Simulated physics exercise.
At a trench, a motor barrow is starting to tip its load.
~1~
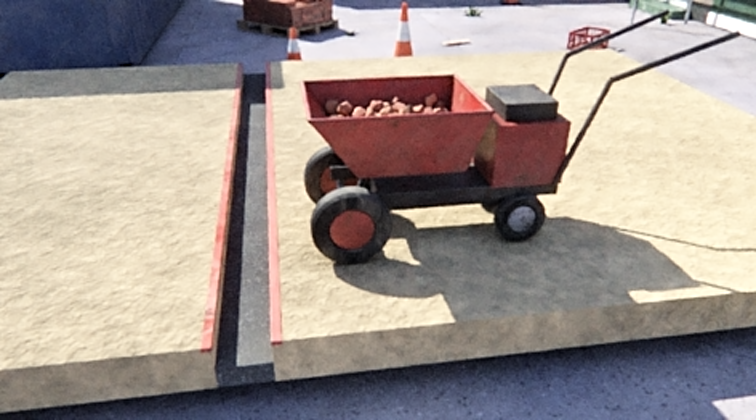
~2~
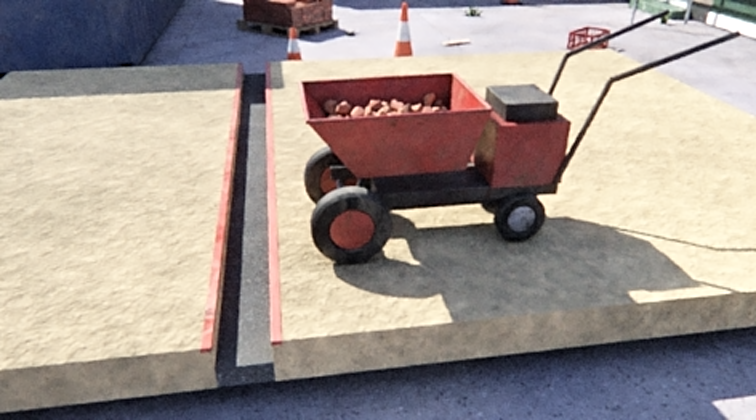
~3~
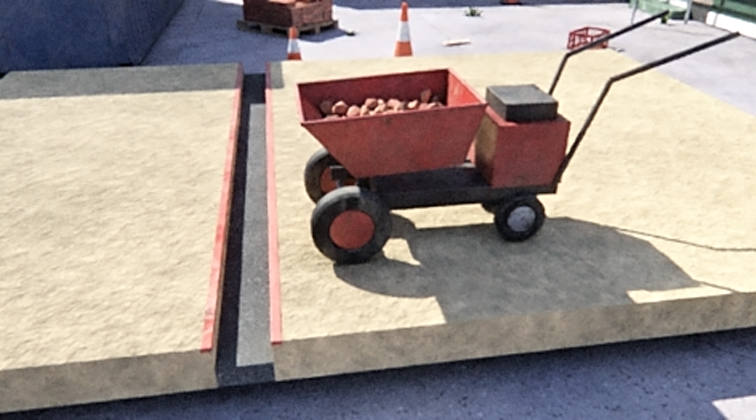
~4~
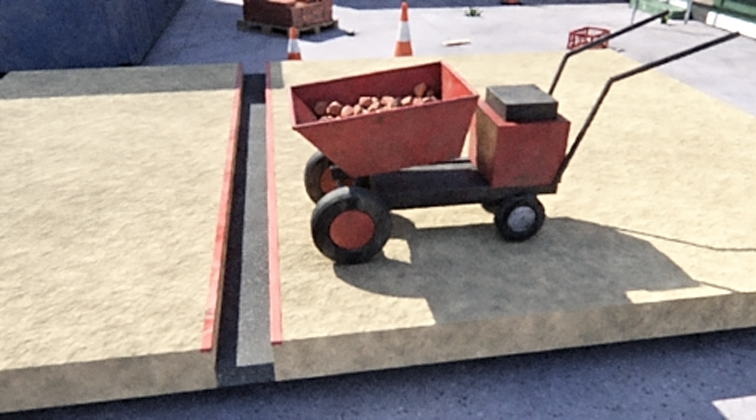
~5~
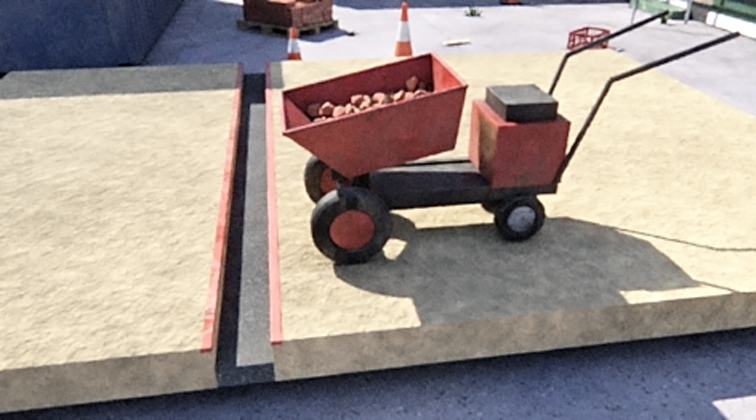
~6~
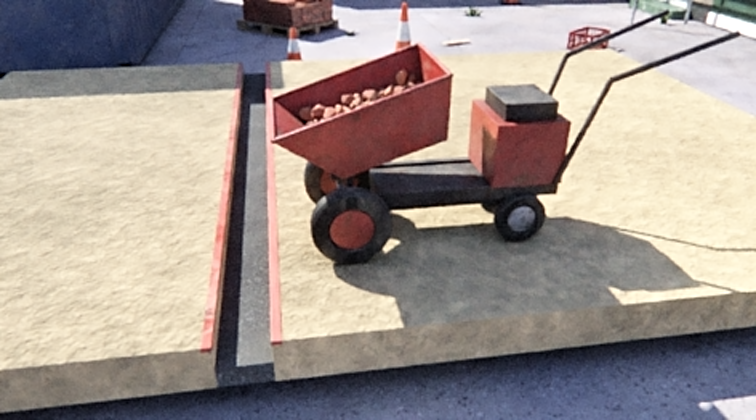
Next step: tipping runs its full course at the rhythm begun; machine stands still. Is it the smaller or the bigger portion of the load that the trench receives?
The smaller portion.
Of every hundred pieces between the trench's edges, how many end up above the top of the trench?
5 per cent or thereabouts.
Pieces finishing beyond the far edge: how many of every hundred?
Roughly 70 in a hundred.
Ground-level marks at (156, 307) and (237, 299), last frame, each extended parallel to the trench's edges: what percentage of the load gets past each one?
30 and 80 in a hundred.
Soon, skip tipped steeply; all in the skip.
A while on, skip tipped right over; nearly all in the skip; a stray few in or heaped over the trench; a small part beyond it.
Towards the end, skip tipped right over; about a quarter in the skip; a small part in or heaped over the trench; about two thirds beyond it.
Finally, skip tipped right over; a small part in the skip; about a quarter in or heaped over the trench; about two thirds beyond it.
